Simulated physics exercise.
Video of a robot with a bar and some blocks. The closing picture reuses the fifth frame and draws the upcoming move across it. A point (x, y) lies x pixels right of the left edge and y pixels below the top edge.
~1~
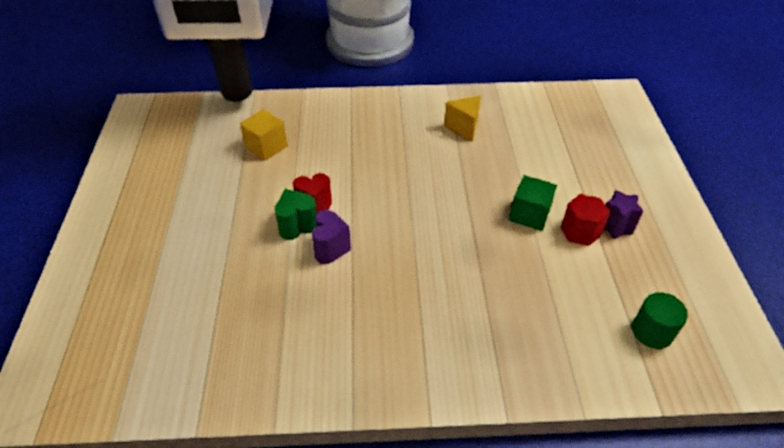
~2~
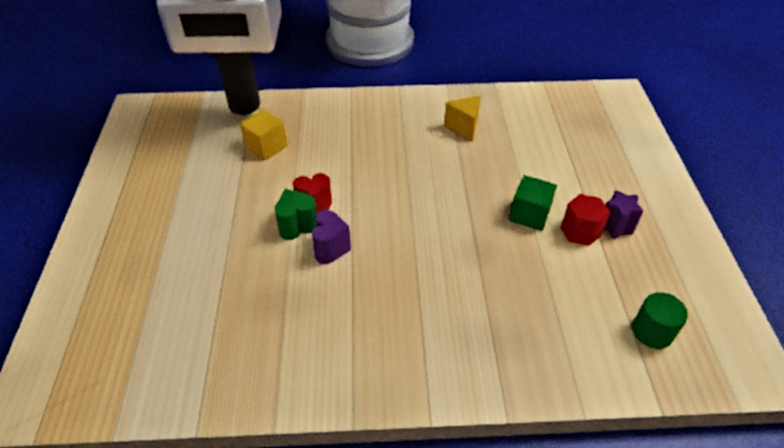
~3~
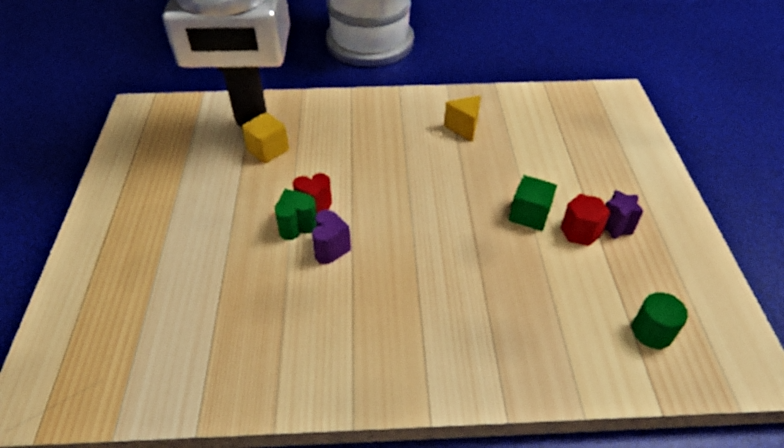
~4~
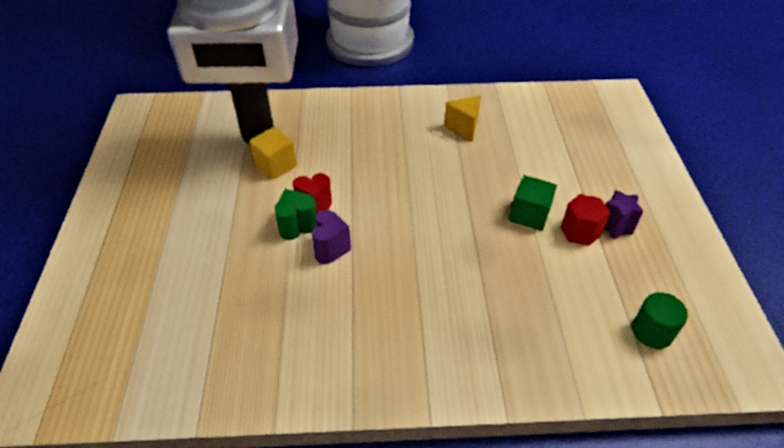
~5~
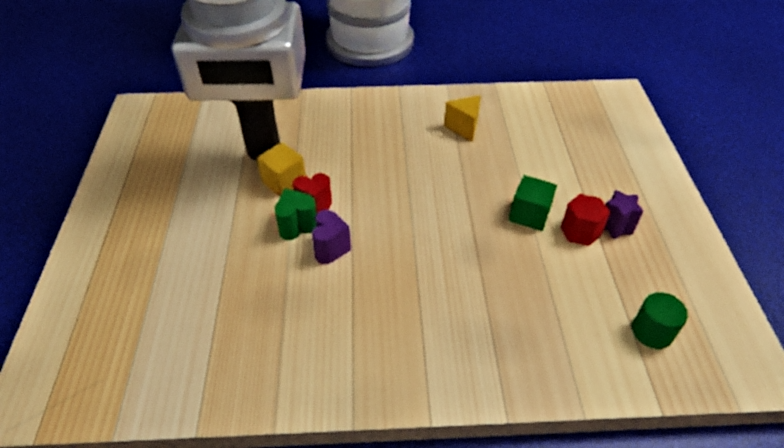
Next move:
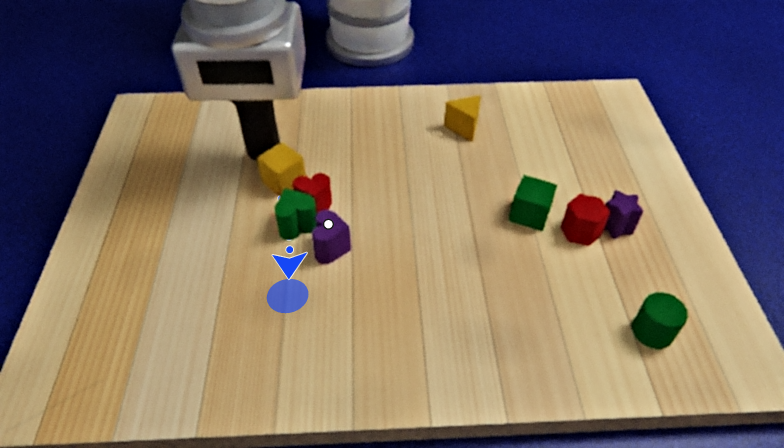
A pale striped wooden board lies on a deep blue surface, seen from a fixed view above its front edge. A yellow cube sits near red, green and purple blocks at left, with a yellow triangle at upper centre and green, red and purple pieces at right. The robot's dark bar moves forward and slightly right from the back edge, pushing the cube toward the heart-shaped blocks, while the others stay still.
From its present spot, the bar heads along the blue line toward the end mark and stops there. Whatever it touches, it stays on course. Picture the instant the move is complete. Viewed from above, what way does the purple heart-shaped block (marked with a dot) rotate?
Spins clockwise.
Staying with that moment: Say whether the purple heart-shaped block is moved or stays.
Put simply, it goes somewhere else.
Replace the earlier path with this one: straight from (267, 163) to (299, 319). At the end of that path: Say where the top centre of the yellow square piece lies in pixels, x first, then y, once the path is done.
My estimate: (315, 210).
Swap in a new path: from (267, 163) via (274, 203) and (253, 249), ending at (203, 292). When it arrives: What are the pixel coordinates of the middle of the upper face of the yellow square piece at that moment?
The middle of its top is at (301, 203).
The line goes from (267, 163) through (282, 200) and (290, 244) to (288, 296); the dot is on the purple heart-shaped block.
The first path, step by step. One third of the way, bar (280, 190); yellow square piece (302, 195), turned 15° anticlockwise; green heart-shaped block (294, 224); red heart-shaped block (336, 199), turned 50° anticlockwise; purple heart-shaped block (332, 227).
Two thirds of the way, bar (287, 234); yellow square piece (325, 221), turned 55° anticlockwise; green heart-shaped block (297, 251); red heart-shaped block (356, 205), turned 90° anticlockwise; purple heart-shaped block (350, 241), turned 50° clockwise.
At the end, bar (285, 285); yellow square piece (326, 224), turned 60° anticlockwise; green heart-shaped block (315, 291), turned 60° anticlockwise; red heart-shaped block (355, 205), turned 90° anticlockwise; purple heart-shaped block (353, 242), turned 50° clockwise.
